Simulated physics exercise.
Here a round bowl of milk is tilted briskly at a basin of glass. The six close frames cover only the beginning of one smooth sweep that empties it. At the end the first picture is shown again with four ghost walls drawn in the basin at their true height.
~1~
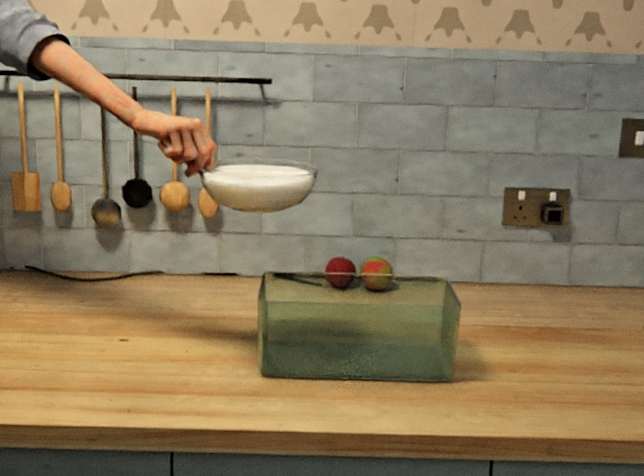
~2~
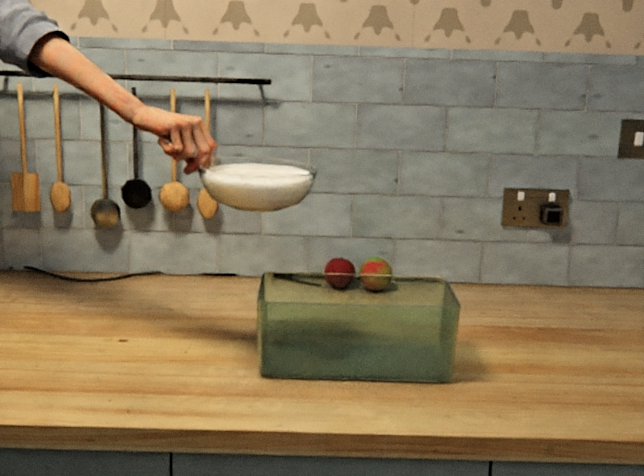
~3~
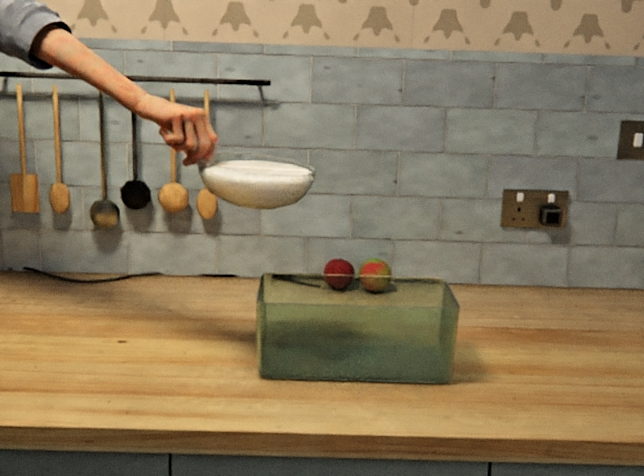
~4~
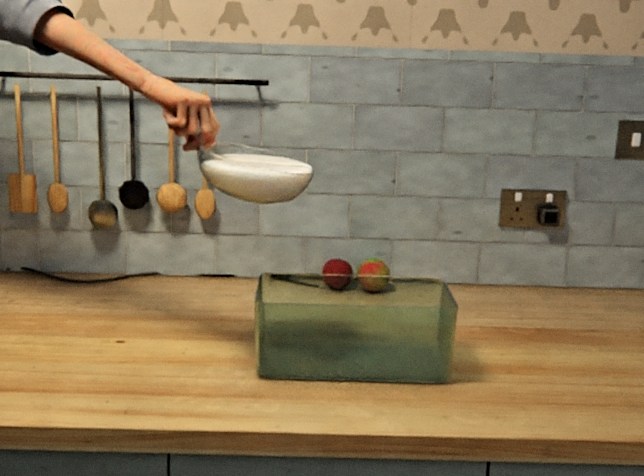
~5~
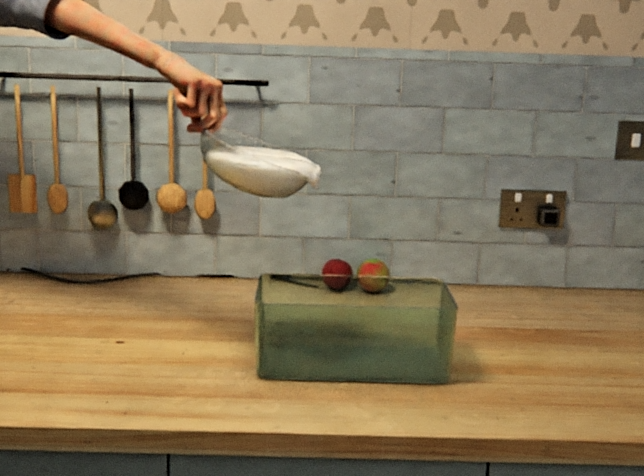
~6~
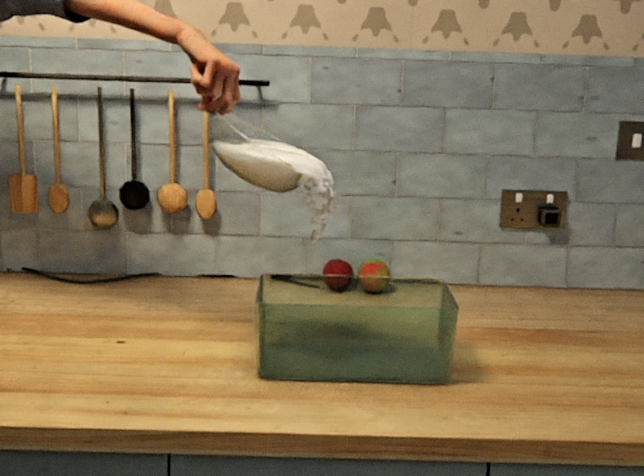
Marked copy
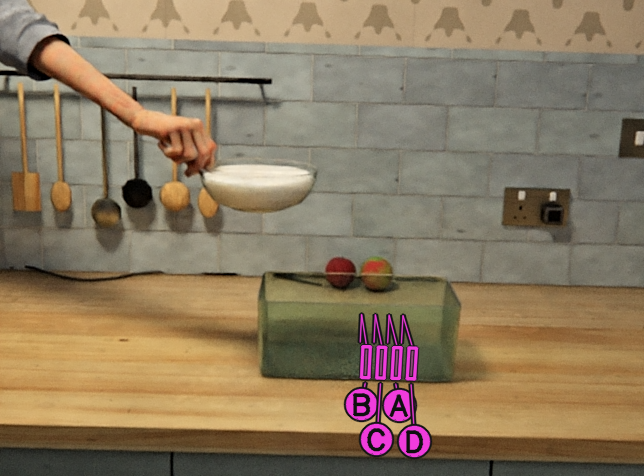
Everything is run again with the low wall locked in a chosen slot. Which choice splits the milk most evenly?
The best place is A.
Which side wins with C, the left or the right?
The right one.
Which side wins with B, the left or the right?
The right one.
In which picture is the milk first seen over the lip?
In picture 4.
On the marked copy, A at (395, 383); B at (365, 383); C at (380, 383); D at (411, 384).
For place A, about 44 % ends left of the wall and 54 % right of it.
For place B, about 13 % ends left of the wall and 85 % right of it.
For place C, about 25 % ends left of the wall and 73 % right of it.
For place D, about 72 % ends left of the wall and 26 % right of it.
